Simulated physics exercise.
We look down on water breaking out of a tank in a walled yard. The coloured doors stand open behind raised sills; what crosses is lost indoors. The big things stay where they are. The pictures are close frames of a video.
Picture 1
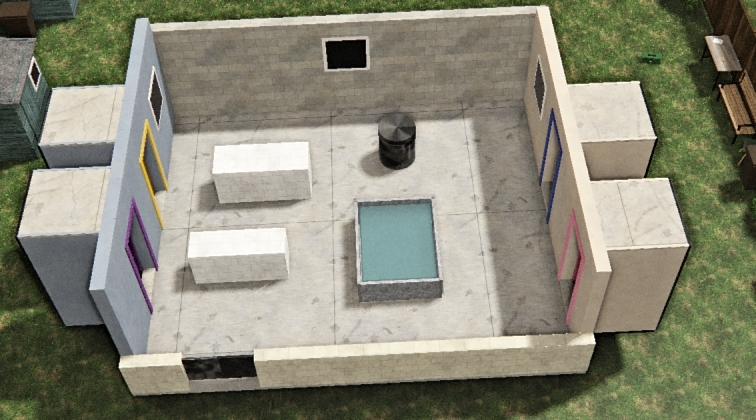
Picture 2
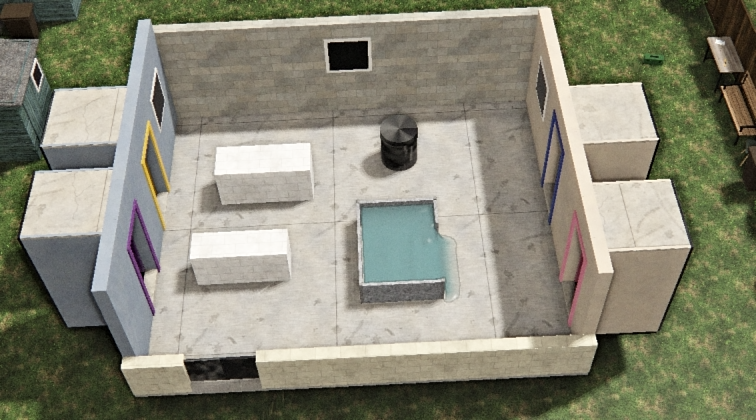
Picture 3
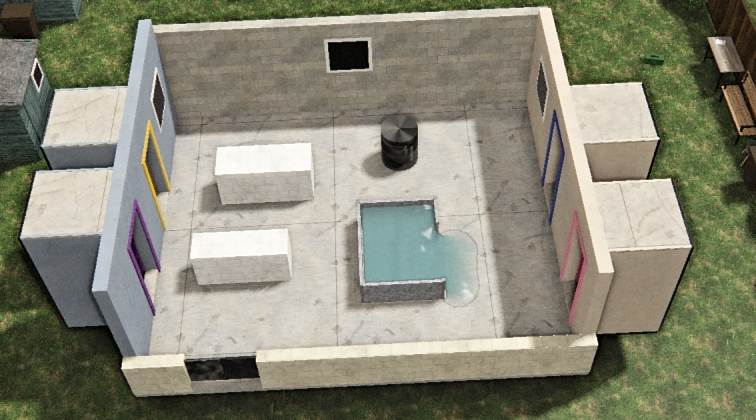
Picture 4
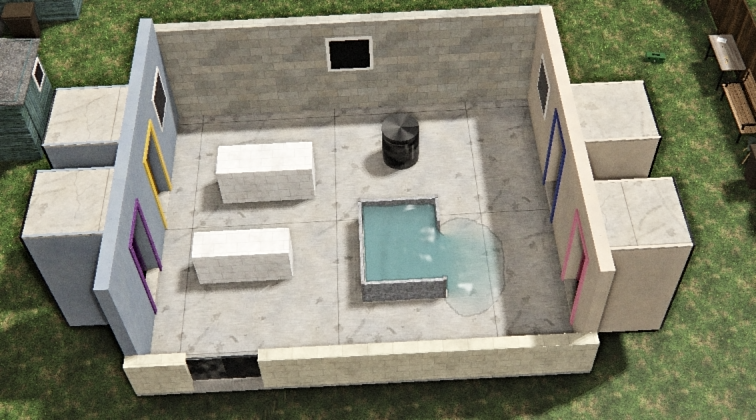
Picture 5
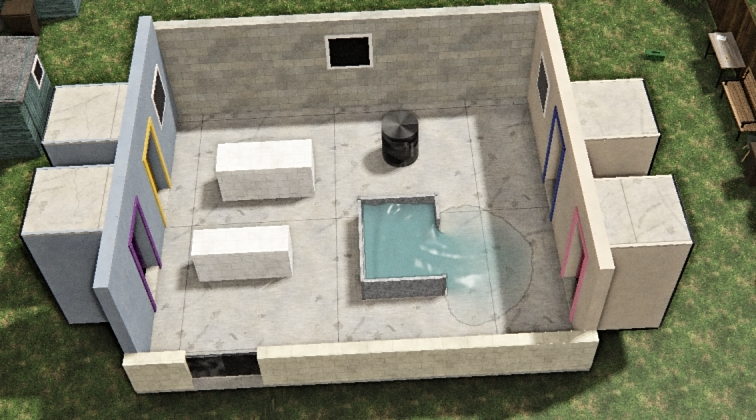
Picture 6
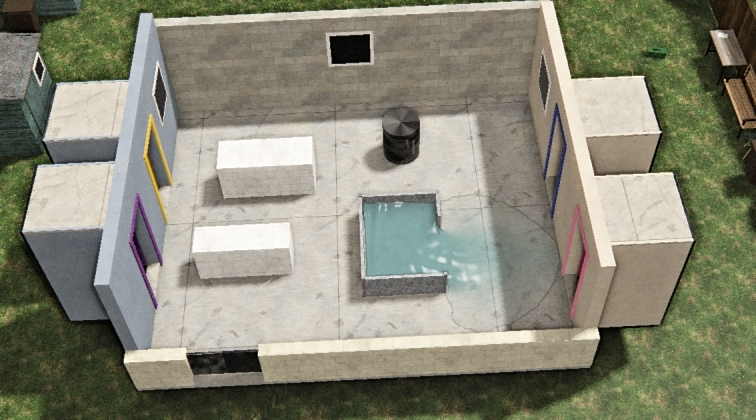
A roofless walled yard with a pale stone floor, set on grass, is seen from high above by a camera that stays almost still. Two white blocks lie on the left, a dark barrel stands behind a grey-rimmed tank of teal water, and yellow, purple, blue and pink doorways line the side walls. Water breaks out through the tank's right side and spreads rightward across the floor in a widening, rounded sheet.
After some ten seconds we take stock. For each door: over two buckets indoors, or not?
One by one: The pink door floods; the yellow door holds within the limit; the purple door holds within the limit; the blue door holds within the limit.
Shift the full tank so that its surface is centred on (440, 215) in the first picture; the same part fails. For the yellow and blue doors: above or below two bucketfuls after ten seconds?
In short: The yellow one lets less in; the blue one lets more in.
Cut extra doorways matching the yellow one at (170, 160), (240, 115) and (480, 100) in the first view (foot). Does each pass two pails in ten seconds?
In that order: Stays under, keeps below it, floods.
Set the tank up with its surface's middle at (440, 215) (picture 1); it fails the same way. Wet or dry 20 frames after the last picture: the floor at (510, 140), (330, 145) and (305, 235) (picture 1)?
As listed: Flooded, clear, not flooded.
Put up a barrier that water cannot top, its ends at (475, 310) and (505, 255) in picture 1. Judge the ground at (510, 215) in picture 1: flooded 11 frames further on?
At that place: Under water.
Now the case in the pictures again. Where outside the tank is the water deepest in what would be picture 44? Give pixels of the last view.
Roughly at (565, 348).
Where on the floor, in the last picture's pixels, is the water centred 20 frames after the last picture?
Near (478, 249).
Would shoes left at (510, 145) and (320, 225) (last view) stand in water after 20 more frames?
In that order: Wet, not flooded.
A moment on, water covers 15 % of the floor; the pink door under two buckets in, the yellow door not reached, the purple door not reached, the blue door wet at the sill, nothing in.
Next, water covers 20 % of the floor; the pink door far over two buckets in, the yellow door not reached, the purple door not reached, the blue door wet at the sill, nothing in.
Then, water covers 30 % of the floor; the pink door far over two buckets in, the yellow door not reached, the purple door not reached, the blue door under two buckets in.
Later, water covers 50 % of the floor; the pink door far over two buckets in, the yellow door not reached, the purple door not reached, the blue door under two buckets in.
In the end, water covers 80 % of the floor; the pink door far over two buckets in, the yellow door not reached, the purple door wet at the sill, nothing in, the blue door under two buckets in.
